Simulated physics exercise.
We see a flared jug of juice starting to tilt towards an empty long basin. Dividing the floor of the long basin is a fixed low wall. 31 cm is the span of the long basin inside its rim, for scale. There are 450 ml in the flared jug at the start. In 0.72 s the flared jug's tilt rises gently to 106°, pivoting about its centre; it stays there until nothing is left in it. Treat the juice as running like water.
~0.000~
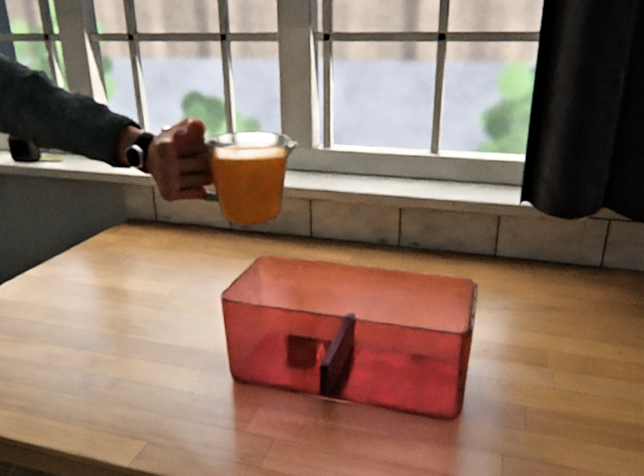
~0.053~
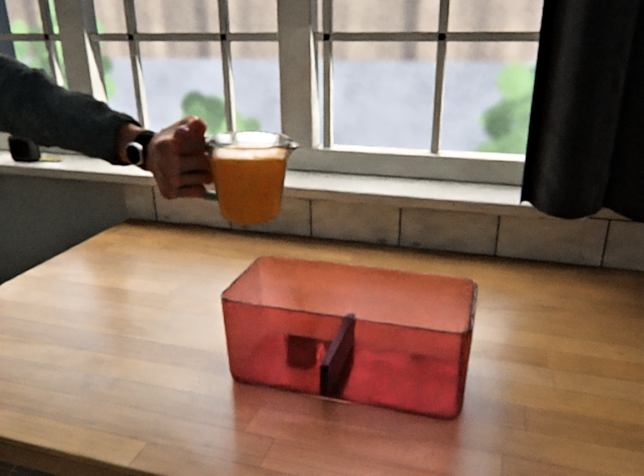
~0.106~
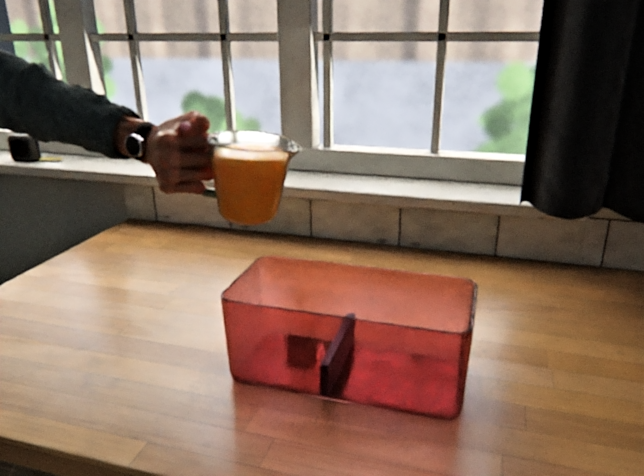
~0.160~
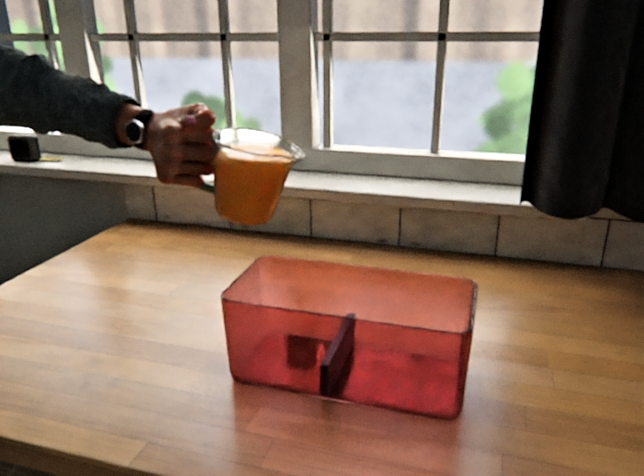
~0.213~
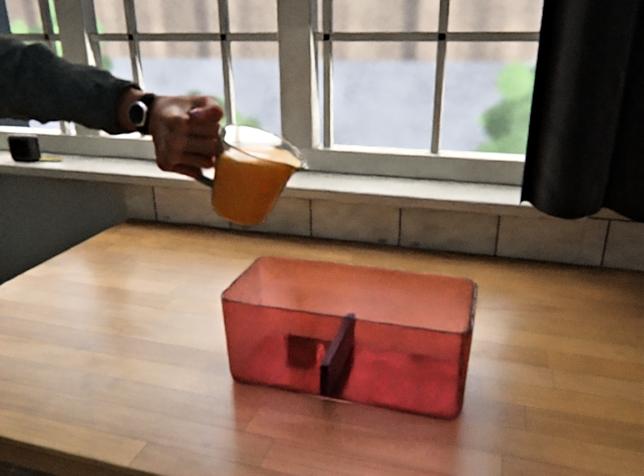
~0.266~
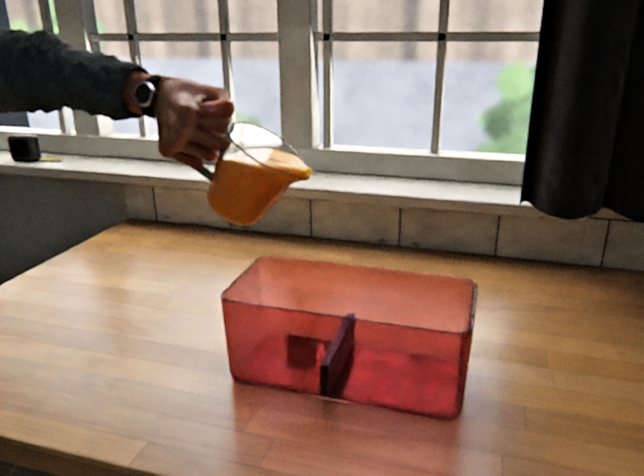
The clip opens with a hand holding a flared jug of orange juice upright above an empty, long red basin with a divider, on a wooden table by a window. The hand gradually tilts the jug to the right, and the juice shifts until it just reaches the lip.
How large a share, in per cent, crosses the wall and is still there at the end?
A share of about 54 per cent.
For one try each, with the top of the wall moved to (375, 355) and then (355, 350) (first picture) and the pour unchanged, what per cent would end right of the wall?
Respectively 10 and 25 %.
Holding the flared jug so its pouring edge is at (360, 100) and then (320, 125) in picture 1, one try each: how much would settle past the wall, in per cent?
Some 90 and 95 per cent, in that order.
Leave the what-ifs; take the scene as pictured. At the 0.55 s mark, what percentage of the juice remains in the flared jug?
Portion remaining: Approx. 44 per cent.
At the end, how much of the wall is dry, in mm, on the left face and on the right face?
Left side: Around 36 mm. Right side: Around 36 mm.
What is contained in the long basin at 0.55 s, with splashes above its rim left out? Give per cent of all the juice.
I reckon close to 26 percent of it.
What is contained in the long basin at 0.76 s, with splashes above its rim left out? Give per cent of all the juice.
Roughly 86 percent of it.
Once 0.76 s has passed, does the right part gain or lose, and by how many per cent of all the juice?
The right part's share grows by around 2 per cent.
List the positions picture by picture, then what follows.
In the first frame, it leans 0°; its right rim is at (297, 144); the juice meets the walls at (216, 149) and (286, 153); the long basin's rim runs from (241, 276) to (474, 306); the wall's top is at (339, 338).
In the second frame, it leans 1°; its right rim is at (298, 146); the juice meets the walls at (217, 149) and (287, 154).
In the third frame, it leans 6°; its right rim is at (300, 150); the juice meets the walls at (218, 148) and (288, 155).
In the fourth frame, it leans 12°; its right rim is at (304, 157); the juice meets the walls at (222, 148) and (293, 158).
In the fifth frame, it leans 21°; its right rim is at (307, 167); the juice meets the walls at (223, 154) and (300, 160).
In the sixth frame, it leans 32°; its right rim is at (309, 179); the juice meets the walls at (225, 158) and (306, 170); 1 per cent is over the edge.
After 0.55 s the tilt is 92° and 44 per cent is still to pour, 2 is left of the wall and 25 right of it.
After 0.76 s the tilt is 106° and 5 per cent is still to pour, 33 is left of the wall and 53 right of it.
After 0.98 s the tilt is 106° and 0 per cent is still to pour, 45 is left of the wall and 54 right of it.
After 1.22 s the tilt is 106° and 0 per cent is still to pour, 45 is left of the wall and 55 right of it.
In the end 45 per cent lies left of the wall, 54 right of it and 1 outside.
